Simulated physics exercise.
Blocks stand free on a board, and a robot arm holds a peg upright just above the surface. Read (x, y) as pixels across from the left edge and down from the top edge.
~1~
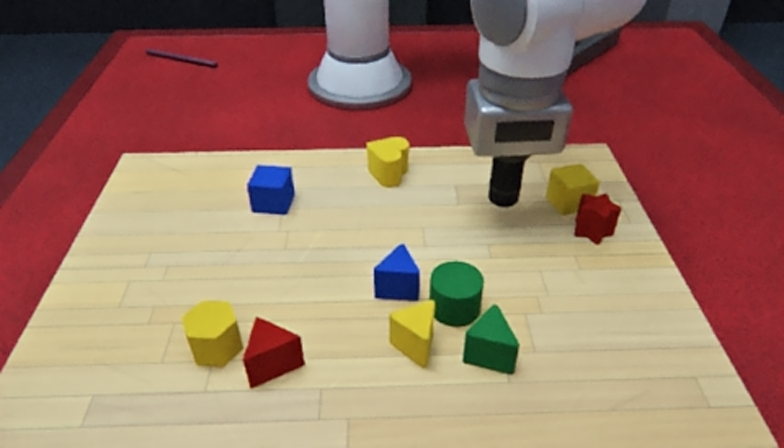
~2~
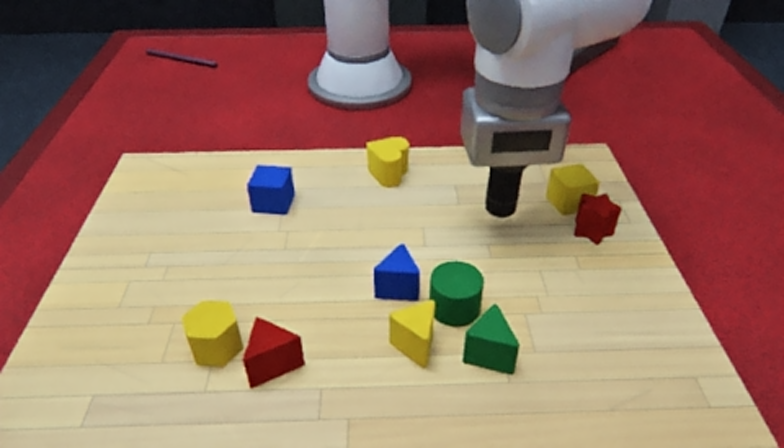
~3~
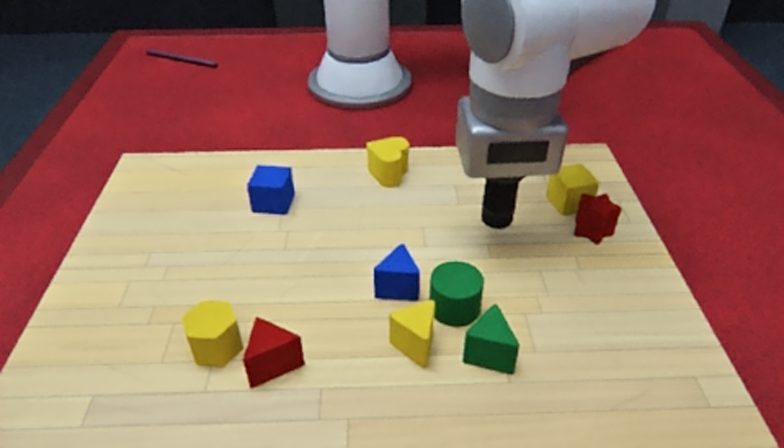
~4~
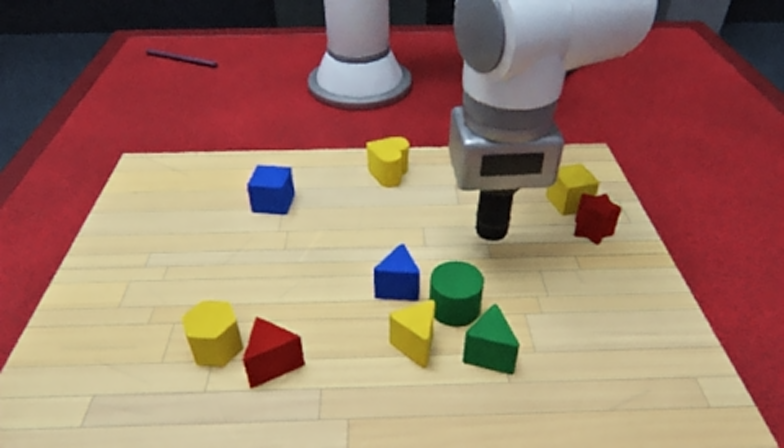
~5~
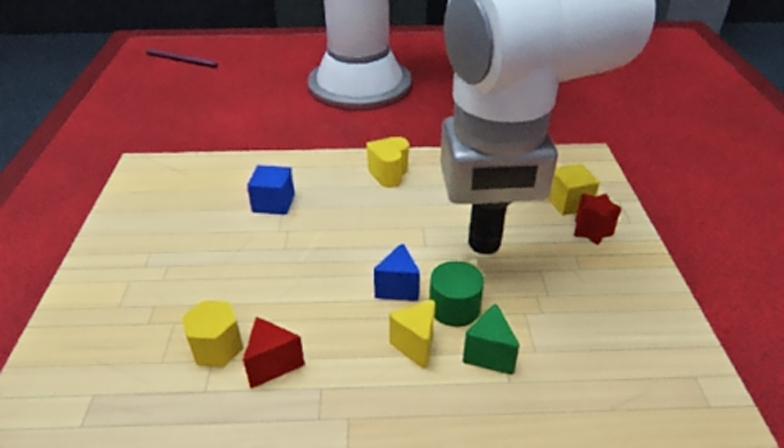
A robot arm moves its black peg slowly toward the viewer while the blocks stay still.
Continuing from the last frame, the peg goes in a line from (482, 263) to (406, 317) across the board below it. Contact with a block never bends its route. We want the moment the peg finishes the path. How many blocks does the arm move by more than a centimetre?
I'd put the number at three or more.
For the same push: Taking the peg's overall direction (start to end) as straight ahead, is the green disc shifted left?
I believe so.
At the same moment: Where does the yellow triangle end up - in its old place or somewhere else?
The yellow triangle is moved.
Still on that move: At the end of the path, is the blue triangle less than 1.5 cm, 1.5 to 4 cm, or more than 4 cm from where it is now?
It ends 1.5 to 4 cm from its spot.
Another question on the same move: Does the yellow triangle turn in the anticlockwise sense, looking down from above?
No
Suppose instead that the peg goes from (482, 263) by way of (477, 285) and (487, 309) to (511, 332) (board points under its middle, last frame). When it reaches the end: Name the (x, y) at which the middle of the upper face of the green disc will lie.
Somewhere near (452, 296).
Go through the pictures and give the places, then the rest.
The first frame shows tip of the peg (503, 199), middles of tops, blue triangle (398, 261), yellow triangle (417, 317), green disc (457, 278), green triangle (494, 326).
The second frame shows peg (500, 209), nothing pushed.
The third frame shows peg (497, 220), nothing pushed.
The fourth frame shows peg (491, 232), nothing pushed.
The fifth frame shows peg (484, 245), blue triangle (398, 261), yellow triangle (417, 317), green disc (457, 278), green triangle (494, 326).
The first path, step by step. One third of the way, peg (459, 262); green disc (455, 282).
Two thirds of the way, peg (433, 280); yellow triangle (413, 329), turned 40° clockwise; green disc (447, 302).
At the end, peg (406, 298); blue triangle (383, 270), turned 65° clockwise; yellow triangle (411, 345), turned 70° clockwise; green disc (439, 315); green triangle unmoved.
